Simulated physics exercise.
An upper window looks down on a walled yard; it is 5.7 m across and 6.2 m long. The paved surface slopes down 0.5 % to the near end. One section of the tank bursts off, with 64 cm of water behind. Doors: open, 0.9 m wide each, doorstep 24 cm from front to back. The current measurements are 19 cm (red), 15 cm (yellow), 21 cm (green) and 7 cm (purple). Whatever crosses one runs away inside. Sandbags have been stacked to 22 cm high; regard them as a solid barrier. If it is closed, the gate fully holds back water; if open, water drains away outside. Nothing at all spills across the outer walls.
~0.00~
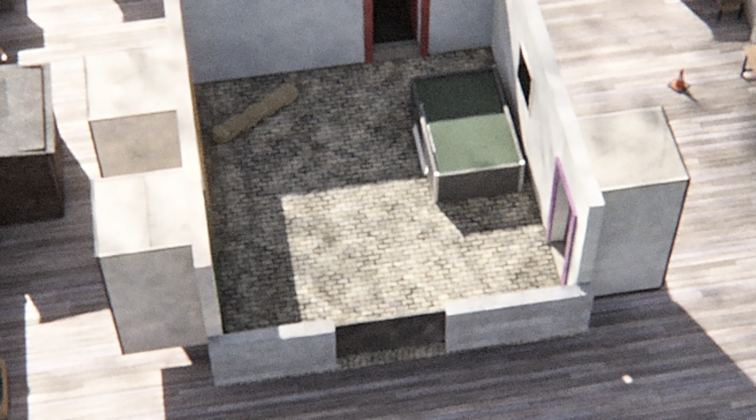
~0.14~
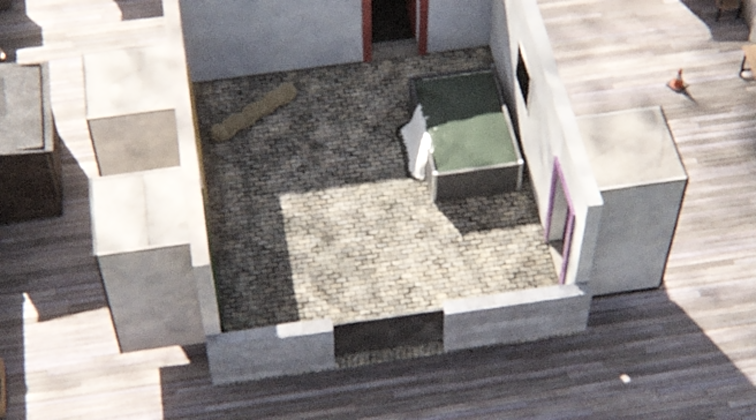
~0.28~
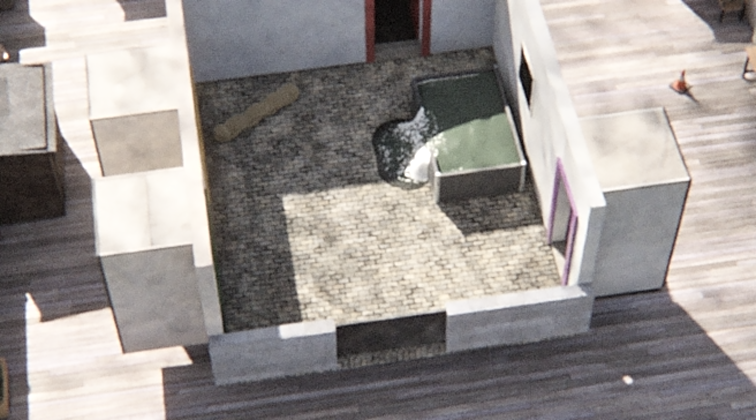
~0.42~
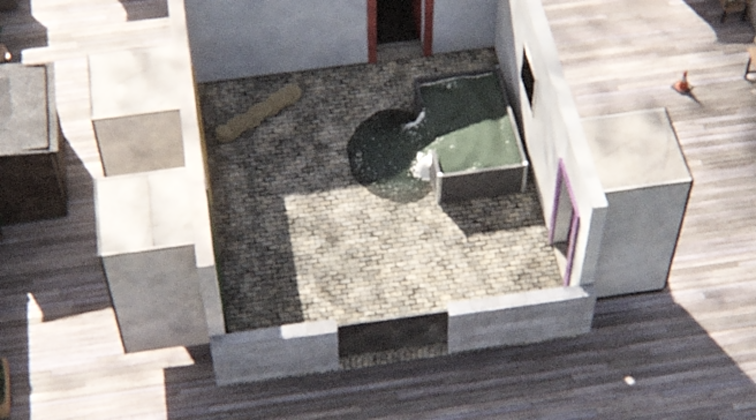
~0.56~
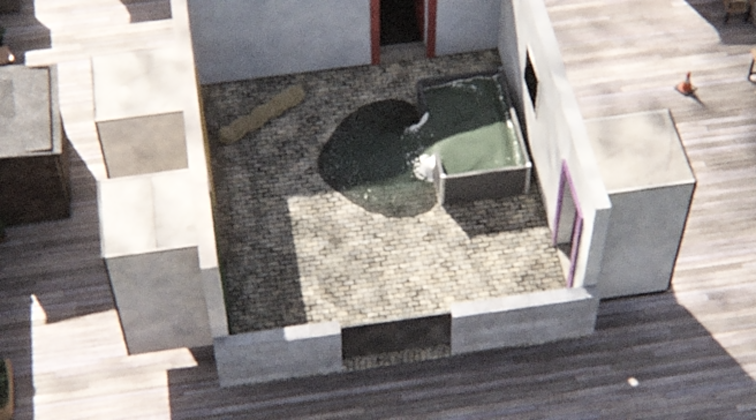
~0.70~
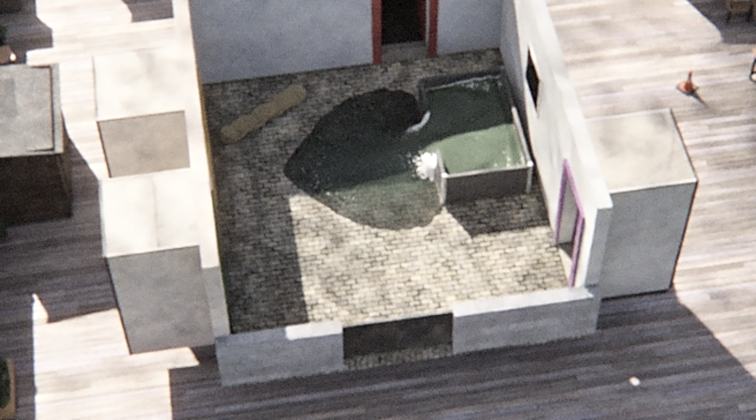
A tank of green water stood in a walled, paved yard until its left side burst open, and water poured out in a white rush, spreading leftward across the paving in a widening dark pool.
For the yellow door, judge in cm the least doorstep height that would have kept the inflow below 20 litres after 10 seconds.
A doorstep of about 23 cm.
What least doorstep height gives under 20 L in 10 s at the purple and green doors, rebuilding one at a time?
Roughly 7.5 cm for the purple door and roughly 10.0 cm for the green door.
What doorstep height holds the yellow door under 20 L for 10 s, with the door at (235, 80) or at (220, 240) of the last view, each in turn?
Around 8.0 and 16 cm respectively.
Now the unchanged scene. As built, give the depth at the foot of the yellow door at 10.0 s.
It comes to about 5.5 centimetres deep.
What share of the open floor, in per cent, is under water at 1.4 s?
Wet share: Near 35 %.
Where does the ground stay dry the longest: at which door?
That would be the purple door.
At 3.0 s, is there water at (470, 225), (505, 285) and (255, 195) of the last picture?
First bone-dry, second bone-dry, third wet through.
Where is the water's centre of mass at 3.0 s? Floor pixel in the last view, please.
The water's centre is at about (362, 175).
After 1.4 s water covers 35 % of the floor, deepest (33 cm) near (423, 156); 22 cm at the yellow door, 0 litres in over its 15 cm doorstep.
After 3.0 s water covers 55 % of the floor, deepest (30 cm) near (235, 363); 23 cm at the yellow door, 82 litres in over its 15 cm doorstep.
After 10.0 s water covers 95 % of the floor, deepest (13 cm) near (511, 106); 5 cm at the yellow door, 108 litres in over its 15 cm doorstep.
At the yellow door as built, the water arrived by 1.1 s and peaked near 29 cm at 2.0 s.
Run again over the same 10 s with other heights there, 34 litres in over 21 cm, 4 litres over 28.5 cm. The limit of 20 litres is kept from about 23 cm up.
